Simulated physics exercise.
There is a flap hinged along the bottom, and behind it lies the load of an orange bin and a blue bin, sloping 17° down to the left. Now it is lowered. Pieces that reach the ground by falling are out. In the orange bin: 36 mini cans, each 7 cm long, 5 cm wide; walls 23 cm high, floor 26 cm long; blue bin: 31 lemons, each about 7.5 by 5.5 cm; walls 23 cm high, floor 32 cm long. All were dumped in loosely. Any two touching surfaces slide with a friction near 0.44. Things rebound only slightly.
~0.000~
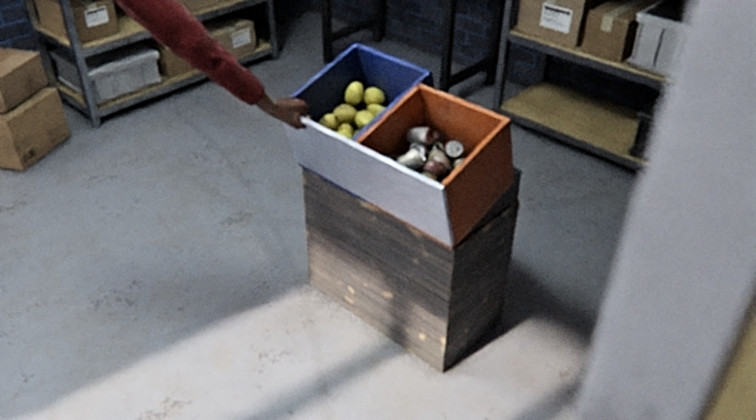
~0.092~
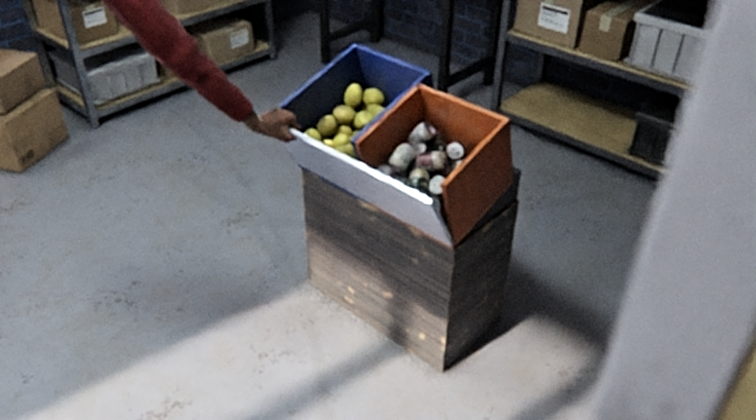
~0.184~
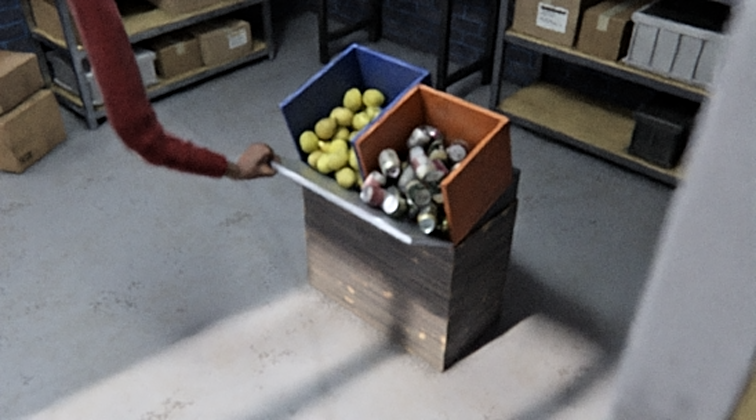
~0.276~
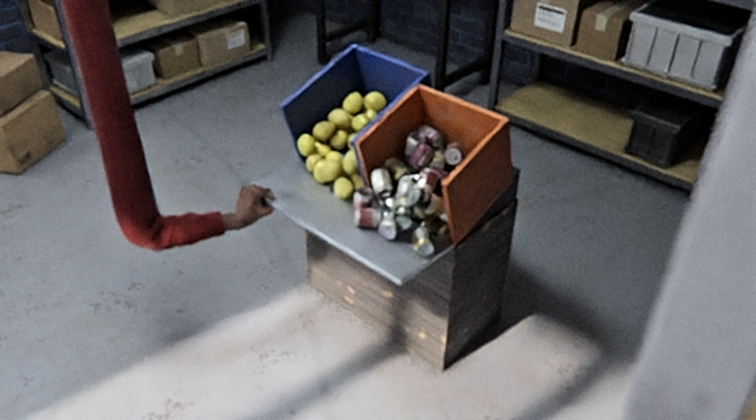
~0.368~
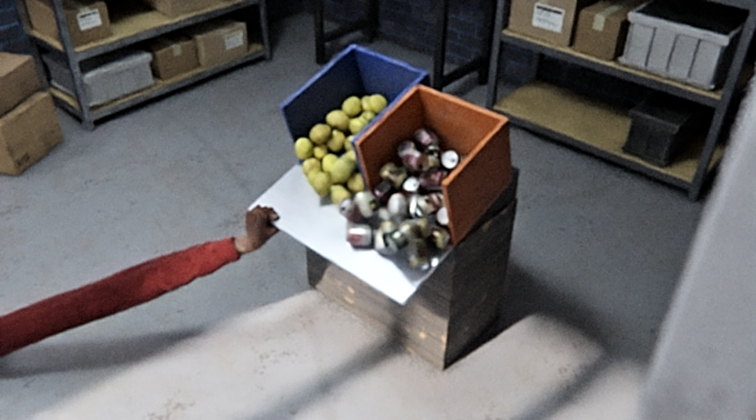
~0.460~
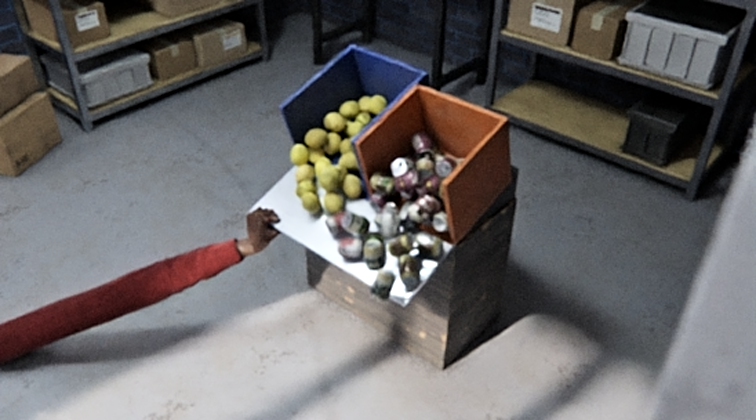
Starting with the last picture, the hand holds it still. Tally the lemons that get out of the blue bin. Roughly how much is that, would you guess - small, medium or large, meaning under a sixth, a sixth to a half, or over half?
Large, over half.
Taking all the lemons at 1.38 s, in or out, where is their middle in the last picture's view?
They're centred near (239, 291).
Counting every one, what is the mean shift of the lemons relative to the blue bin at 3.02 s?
Mean shift: About 90 cm, leftward.
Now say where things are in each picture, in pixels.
In the first picture (we follow the rim corner now nearest the camera), blue bin at (352, 141); orange bin at (443, 185); flap open 0°; nothing has dropped clear.
The second picture shows blue bin at (352, 141); flap open 12°.
The third picture shows blue bin at (352, 141); flap open 39°.
The fourth picture shows blue bin at (353, 141); flap open 70°.
The fifth picture shows blue bin at (353, 141); flap open 90°.
The sixth picture shows blue bin at (353, 142); orange bin at (444, 184); flap open 93°; nothing has dropped clear.
After 0.87 s, 9 of 36 out of the orange bin and 3 of 31 out of the blue bin.
After 1.38 s, 14 of 36 out of the orange bin and 17 of 31 out of the blue bin.
After 2.10 s, 22 of 36 out of the orange bin and 28 of 31 out of the blue bin.
Outcome (at 3.02 s), 23 of 36 out of the orange bin and 29 of 31 out of the blue bin. Asked share, 29 of 31, 94 per cent.
